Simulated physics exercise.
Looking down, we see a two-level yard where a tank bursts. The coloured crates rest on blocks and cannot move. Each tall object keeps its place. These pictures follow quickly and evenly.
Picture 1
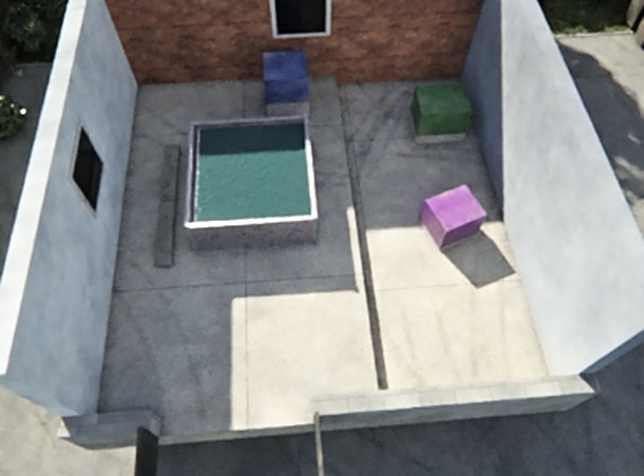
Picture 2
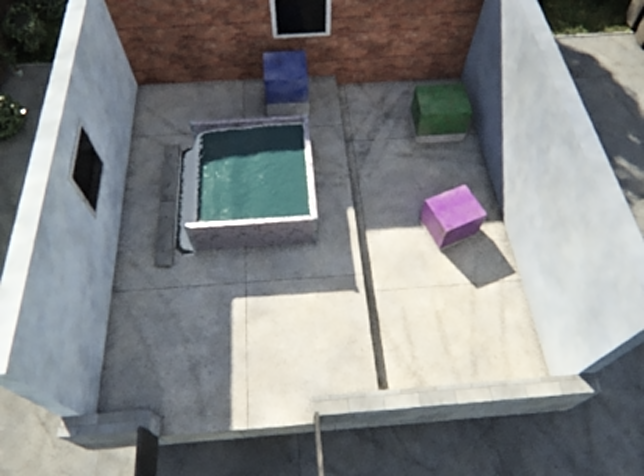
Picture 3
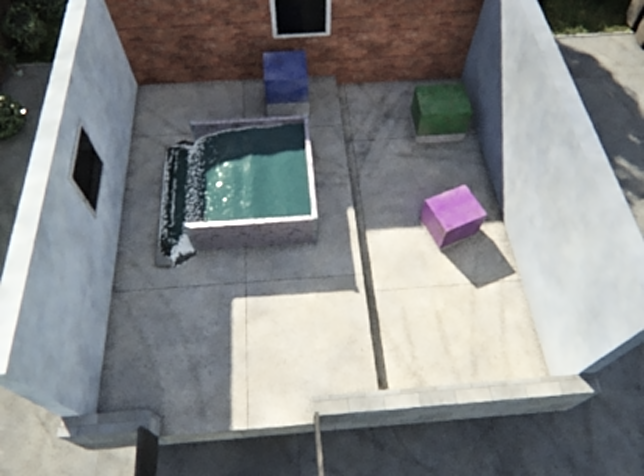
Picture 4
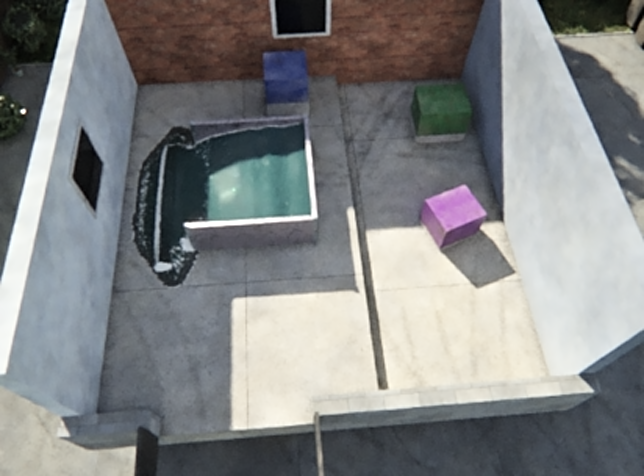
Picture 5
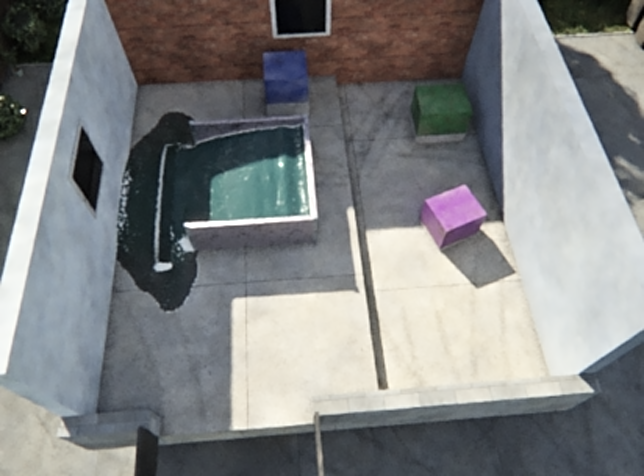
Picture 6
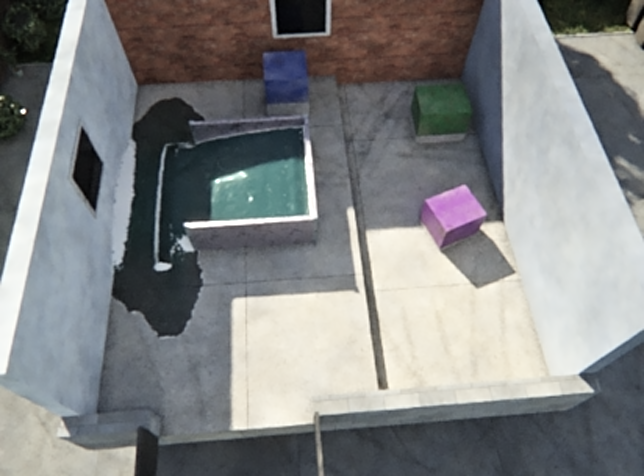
In a walled yard, a tank's left side opens and water spreads across the paving.
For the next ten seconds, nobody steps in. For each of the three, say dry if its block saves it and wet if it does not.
Green crate: Dry; purple crate: Wet; blue crate: Dry.
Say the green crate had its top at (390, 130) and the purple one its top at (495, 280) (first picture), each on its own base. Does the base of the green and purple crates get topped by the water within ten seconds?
The green crate stays clear, while the purple crate gets flooded.
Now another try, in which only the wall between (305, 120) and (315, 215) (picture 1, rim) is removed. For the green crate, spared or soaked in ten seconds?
Then: Green gets drenched.
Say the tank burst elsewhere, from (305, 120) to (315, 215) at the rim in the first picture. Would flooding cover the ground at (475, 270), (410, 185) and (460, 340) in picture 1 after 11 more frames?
Spot one inundated, spot two inundated, spot three inundated.
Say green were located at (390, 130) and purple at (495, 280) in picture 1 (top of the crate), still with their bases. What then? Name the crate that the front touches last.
The purple one.
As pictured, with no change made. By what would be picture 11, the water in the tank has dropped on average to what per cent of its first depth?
Estimate: Some 48 %.
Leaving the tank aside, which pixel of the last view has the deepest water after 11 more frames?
Check roughly (137, 93).
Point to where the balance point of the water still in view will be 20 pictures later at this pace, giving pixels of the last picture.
Around pixel (205, 193) of the last picture.
A moment on, water covers 25 % of the floor; the green crate not reached, the purple crate not reached, the blue crate not reached.
Next, water covers 30 % of the floor; the green crate not reached, the purple crate not reached, the blue crate not reached.
Then, water covers 40 % of the floor; the green crate not reached, the purple crate not reached, the blue crate water round its plinth.
Later, water covers 70 % of the floor; the green crate water round its plinth, the purple crate not reached, the blue crate water round its plinth.
In the end, water covers 85 % of the floor; the green crate stayed above the water, the purple crate was topped, the blue crate stayed above the water.
